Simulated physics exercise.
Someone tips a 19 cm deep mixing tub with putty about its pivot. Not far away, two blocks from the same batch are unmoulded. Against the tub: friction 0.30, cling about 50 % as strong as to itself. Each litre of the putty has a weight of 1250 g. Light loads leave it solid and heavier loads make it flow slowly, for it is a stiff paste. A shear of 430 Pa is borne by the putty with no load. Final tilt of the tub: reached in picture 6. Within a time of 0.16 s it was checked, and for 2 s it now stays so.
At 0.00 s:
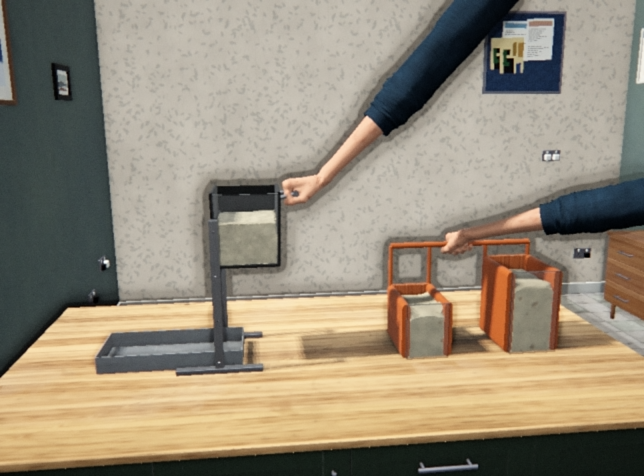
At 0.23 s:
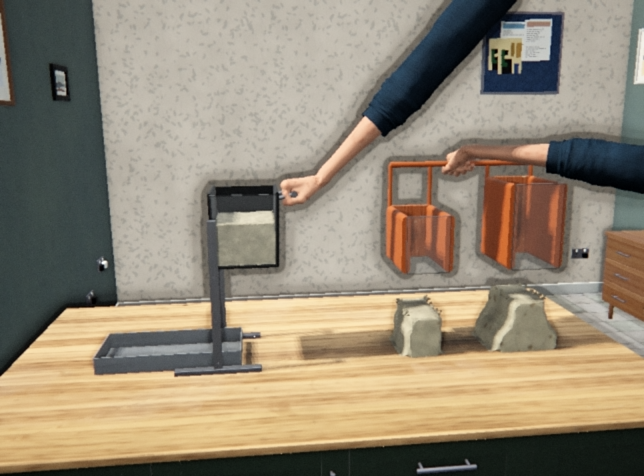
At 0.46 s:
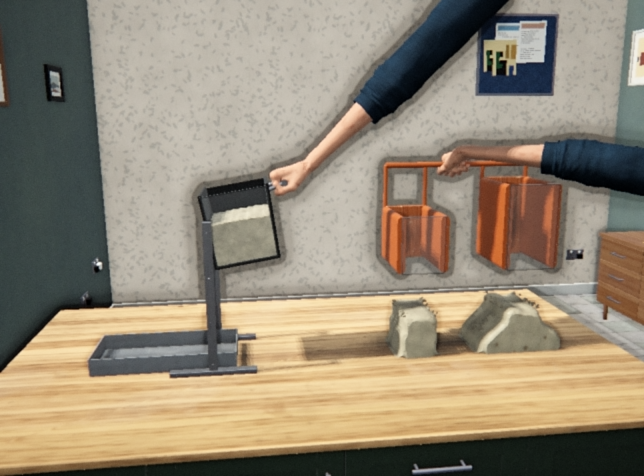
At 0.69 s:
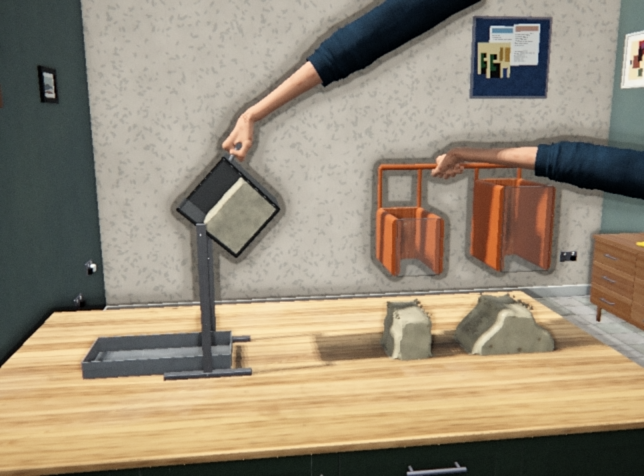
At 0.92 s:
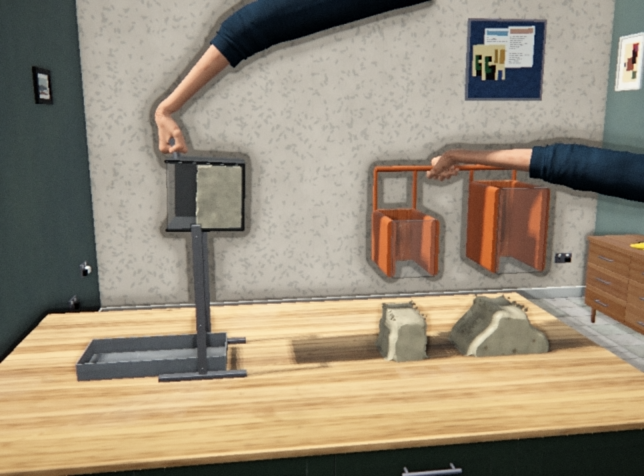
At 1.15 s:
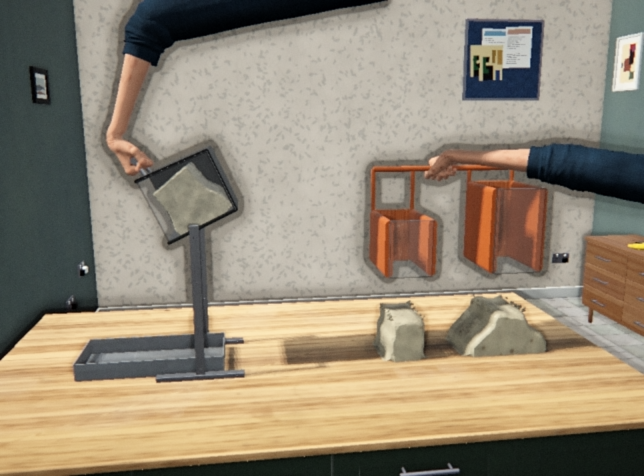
A hand lifts orange moulds off two grey blocks, then another tips a dark tub leftward.
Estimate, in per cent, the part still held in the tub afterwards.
The part still in the tub is about 0 %.
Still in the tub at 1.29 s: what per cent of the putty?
The tub holds around 60 % of the load then.
After 1.29 s, the tub is at 114 degrees and holds 59 %.
After 1.46 s, the tub is at 114 degrees and holds 0 %.
After 1.63 s, the tub is at 114 degrees and holds 0 %.
After 1.80 s, the tub is at 114 degrees and holds 0 %.
After 3.15 s, at the end, the tub is at 114 degrees and holds 0 %.
